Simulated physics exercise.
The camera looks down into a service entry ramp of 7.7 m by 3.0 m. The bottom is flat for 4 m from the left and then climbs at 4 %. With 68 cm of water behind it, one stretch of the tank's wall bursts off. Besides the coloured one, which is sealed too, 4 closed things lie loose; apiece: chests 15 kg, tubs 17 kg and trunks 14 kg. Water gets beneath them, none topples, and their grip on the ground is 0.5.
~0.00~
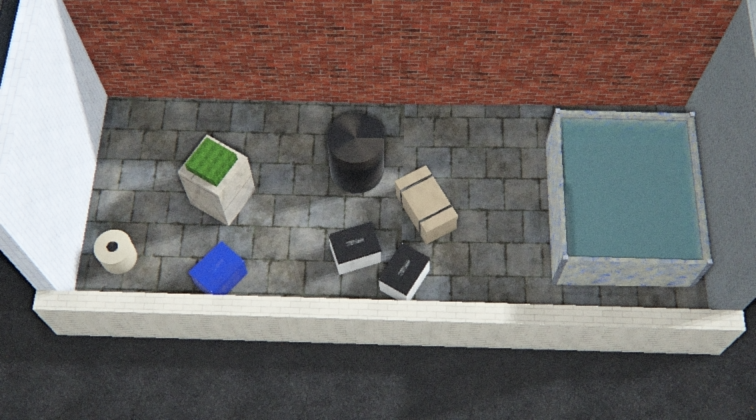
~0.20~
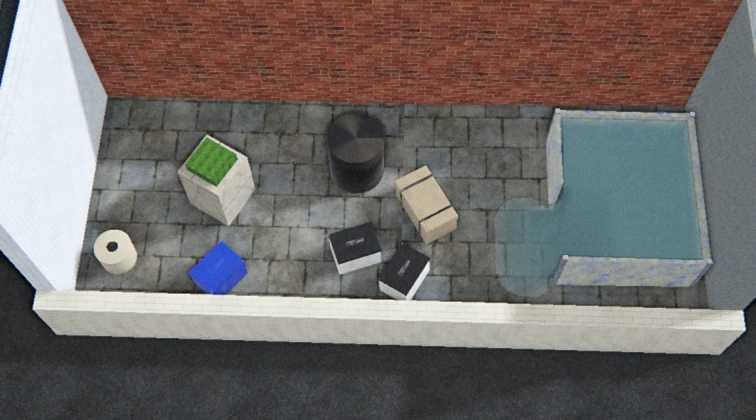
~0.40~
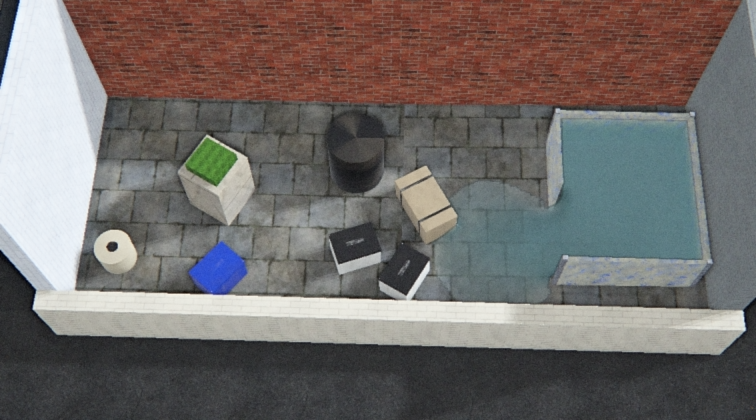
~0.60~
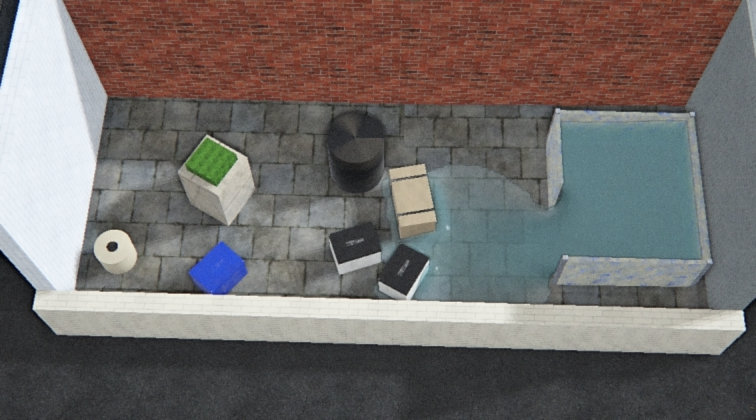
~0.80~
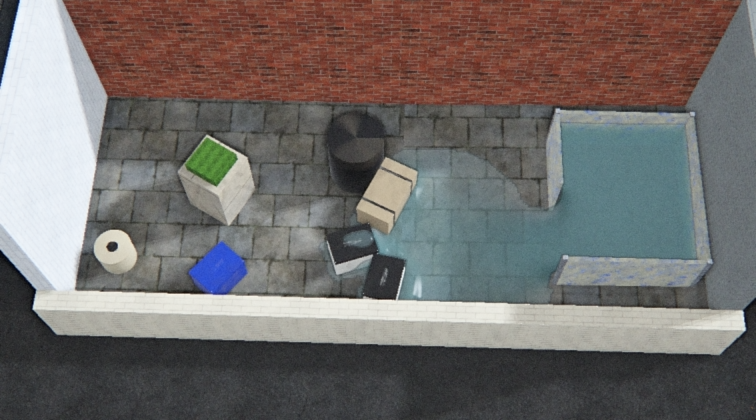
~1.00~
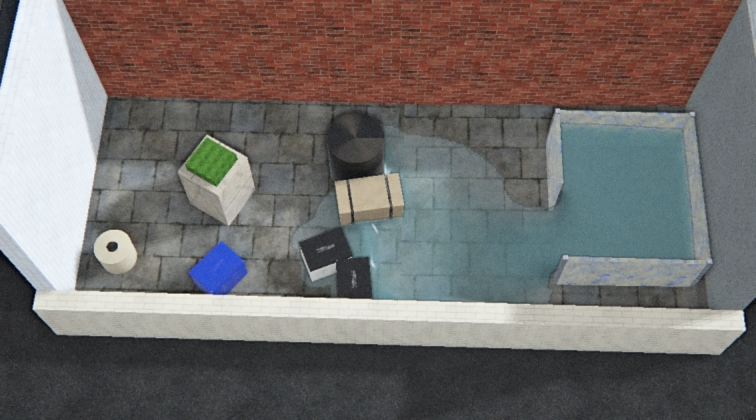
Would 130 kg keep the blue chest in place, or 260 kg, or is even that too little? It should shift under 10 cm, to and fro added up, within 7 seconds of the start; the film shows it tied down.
Verdict: Only the higher weight holds it.
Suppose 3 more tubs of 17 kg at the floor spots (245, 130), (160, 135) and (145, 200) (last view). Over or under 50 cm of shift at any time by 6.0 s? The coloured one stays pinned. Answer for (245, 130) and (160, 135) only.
In turn: Over, over.
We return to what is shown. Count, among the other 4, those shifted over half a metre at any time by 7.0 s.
That makes 3.
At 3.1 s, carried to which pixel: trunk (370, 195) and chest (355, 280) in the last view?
Near (294, 107) and (271, 229).
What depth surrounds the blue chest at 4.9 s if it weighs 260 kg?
Roughly 14 cm.
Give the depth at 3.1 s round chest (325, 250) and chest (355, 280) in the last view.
About 23 and 29 cm.
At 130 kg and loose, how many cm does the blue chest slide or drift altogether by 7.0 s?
About 50 cm.
After 1.4 s the blue chest would be 0 cm from its start with 130 kg and 0 cm from its start with 260 kg; 1 cm of water round it then.
After 3.1 s the blue chest would be 48 cm from its start with 130 kg and 0 cm from its start with 260 kg; 17 cm of water round it then.
After 4.9 s the blue chest would be 48 cm from its start with 130 kg and 0 cm from its start with 260 kg; 14 cm of water round it then.
After 7.0 s the blue chest would be 48 cm from its start with 130 kg and 0 cm from its start with 260 kg; 18 cm of water round it then.
